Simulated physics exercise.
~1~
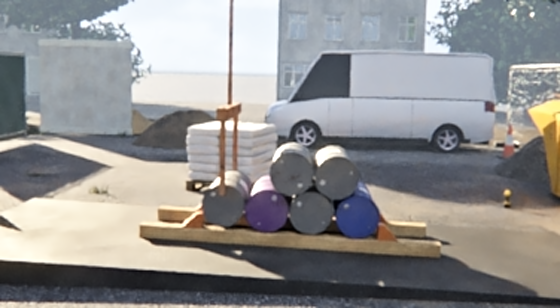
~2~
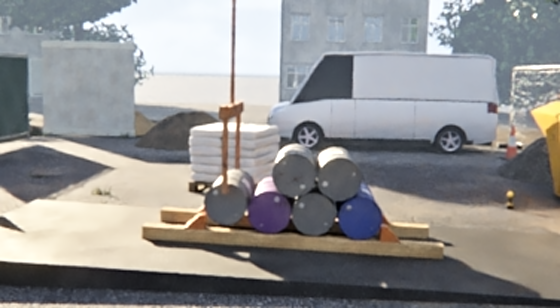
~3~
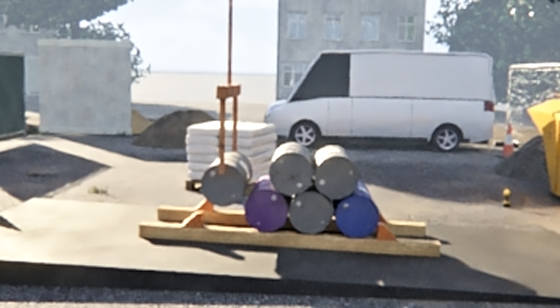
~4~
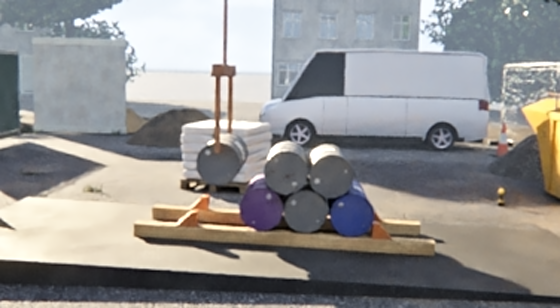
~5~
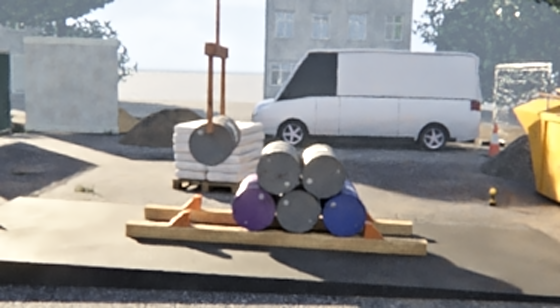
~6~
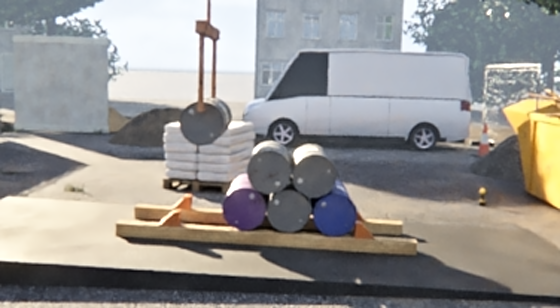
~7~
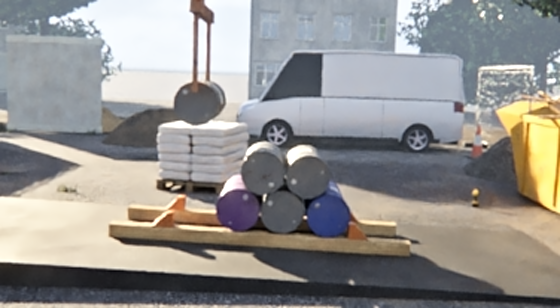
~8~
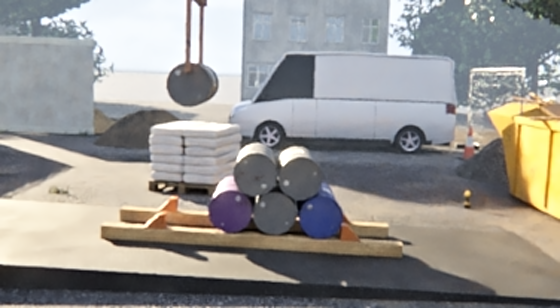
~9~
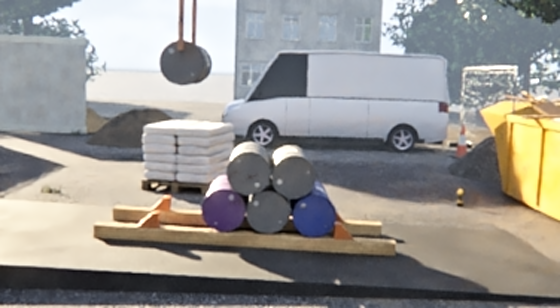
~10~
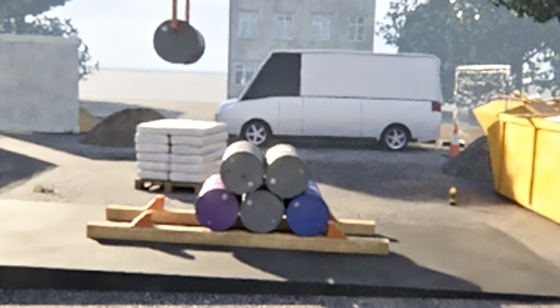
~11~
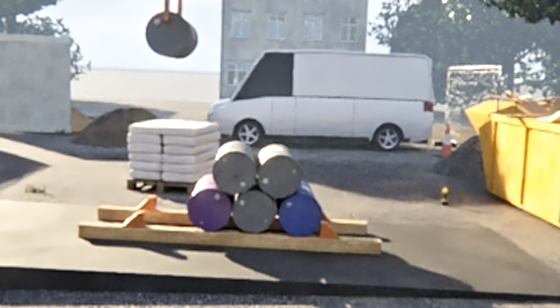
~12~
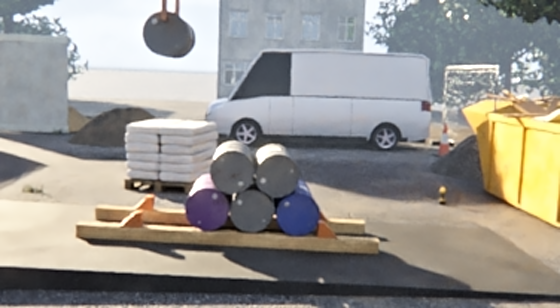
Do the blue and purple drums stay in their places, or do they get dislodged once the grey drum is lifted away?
The blue drum stays put, and the purple drum stays put as well.
